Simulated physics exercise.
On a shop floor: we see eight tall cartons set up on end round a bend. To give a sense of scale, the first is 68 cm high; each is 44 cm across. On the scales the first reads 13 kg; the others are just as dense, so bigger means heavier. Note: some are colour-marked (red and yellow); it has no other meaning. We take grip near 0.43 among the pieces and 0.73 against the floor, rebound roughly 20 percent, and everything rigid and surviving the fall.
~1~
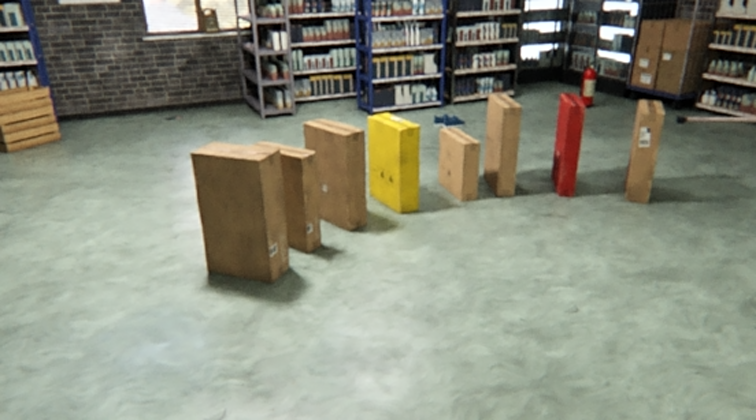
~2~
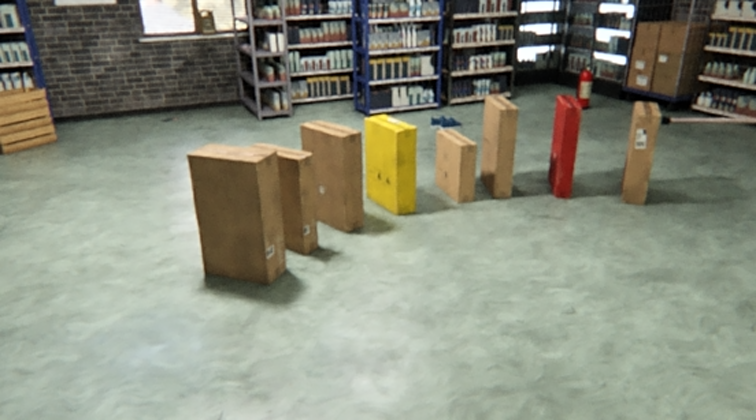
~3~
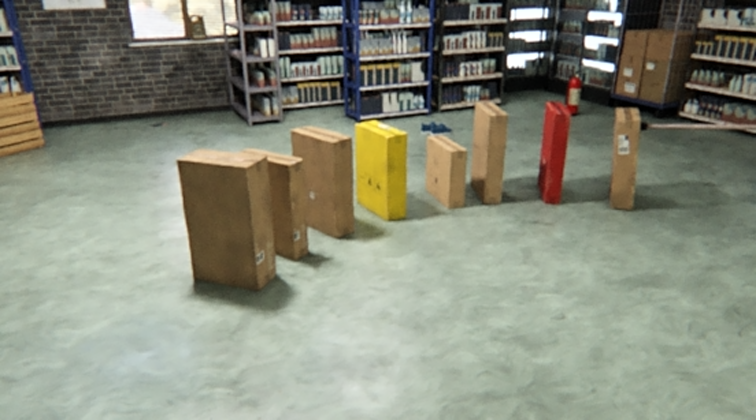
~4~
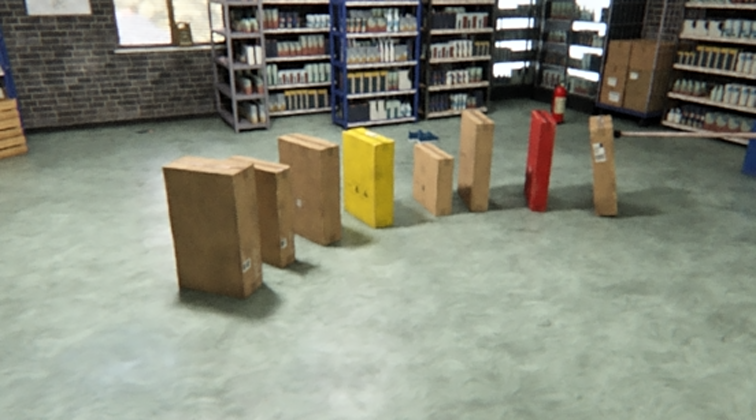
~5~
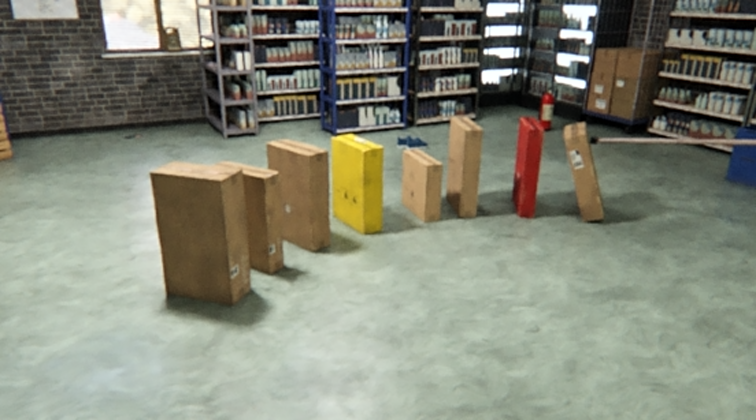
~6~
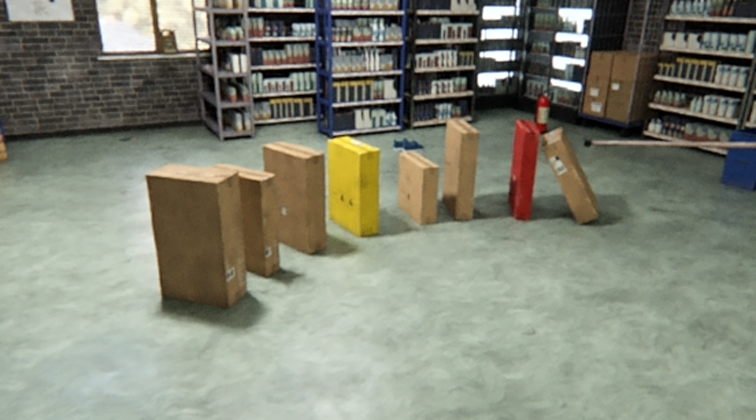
To begin with, eight upright cartons, one yellow and one red, stand in a curved row on a shop floor as the view shifts slightly. A pole comes in from the right and pushes the rightmost carton, which tilts left until it leans against the red one.
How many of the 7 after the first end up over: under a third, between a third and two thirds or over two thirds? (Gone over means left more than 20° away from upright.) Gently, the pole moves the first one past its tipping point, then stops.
From a third to two thirds.
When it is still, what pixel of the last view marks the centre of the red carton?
Near (474, 188).
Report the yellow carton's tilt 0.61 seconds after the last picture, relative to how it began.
It sits at about 0 degrees.
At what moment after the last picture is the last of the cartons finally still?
Close to 2.5 seconds, I'd say.
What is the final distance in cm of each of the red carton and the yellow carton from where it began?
The red one ends 40 cm from its start and the yellow one 10 cm.
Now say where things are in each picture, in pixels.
In the first frame (we follow the side turned to the camera; the camera pans a little), pole end (682, 120) 10 cm from the first carton; red carton (572, 153); yellow carton (383, 165); no other piece has moved.
In the second frame, pole end (667, 121) 34 mm from the first carton; red carton (568, 155).
In the third frame, pole end (644, 127) pushing; red carton (557, 161); no other piece has moved.
In the fourth frame, pole end (618, 135) pushing; red carton (543, 169); no other piece has moved.
In the fifth frame, pole end (595, 141) pushing; red carton (531, 175); no other piece has moved.
In the sixth frame, pole end (589, 144) stopped; red carton (527, 178); yellow carton (343, 188); no other piece has moved.
Then, 0.29 s on from the sixth picture, 1 of the 7 other cartons over; red carton tipped 21°.
Then, 0.61 s on from the sixth picture, 2 of the 7 other cartons over; red carton tipped 52°.
Then, 0.89 s on from the sixth picture, 3 of the 7 other cartons over; red carton tipped 70°; yellow carton displaced 44 mm.
Finally, 3 of the 7 other cartons over; red carton tipped 71°; yellow carton displaced 53 mm. That is 43 per cent. Four left standing. Seen by the last camera, middles, red carton near (474, 188), yellow carton near (347, 187).
